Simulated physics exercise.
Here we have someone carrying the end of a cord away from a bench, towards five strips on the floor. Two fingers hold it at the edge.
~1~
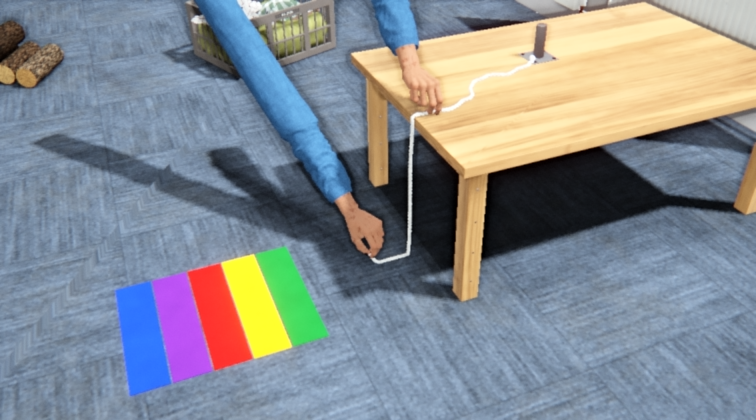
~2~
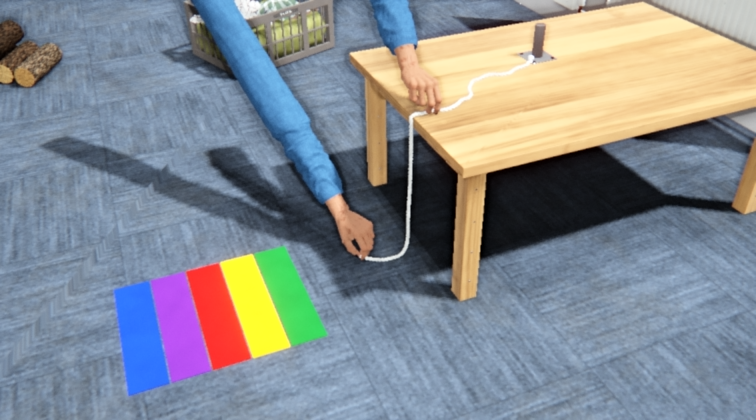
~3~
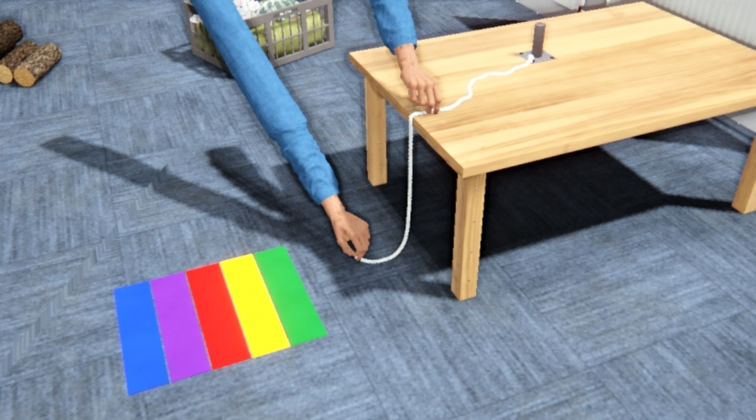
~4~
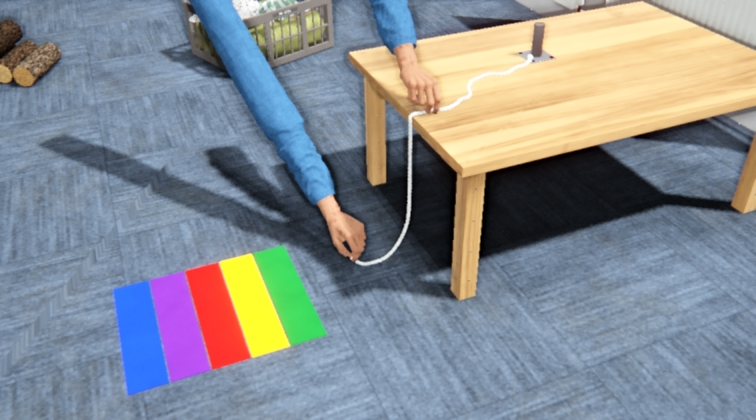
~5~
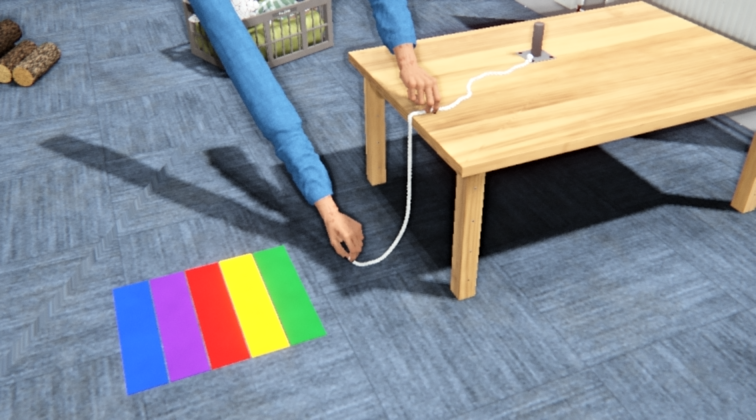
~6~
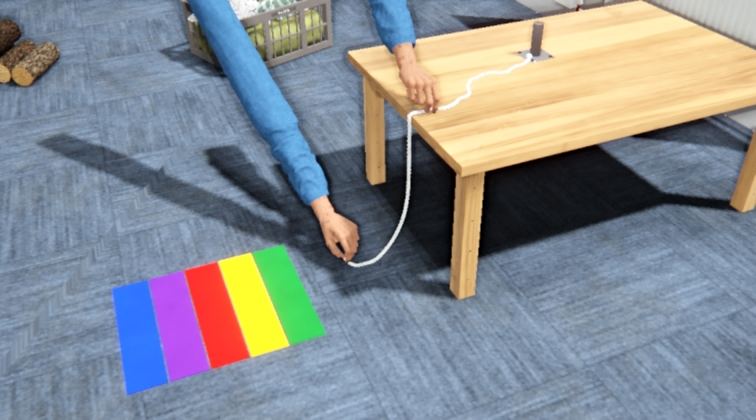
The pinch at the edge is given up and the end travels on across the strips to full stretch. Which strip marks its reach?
Over yellow.
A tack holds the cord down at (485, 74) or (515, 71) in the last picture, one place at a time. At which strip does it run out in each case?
One after the other, yellow; yellow.
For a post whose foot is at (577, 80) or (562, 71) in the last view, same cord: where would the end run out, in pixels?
About (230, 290) and (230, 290).
Soon after, end near (298, 272); over green.
After that, end near (260, 282); over yellow.
At the stop, end near (238, 288); over yellow. The end stops over the yellow strip.
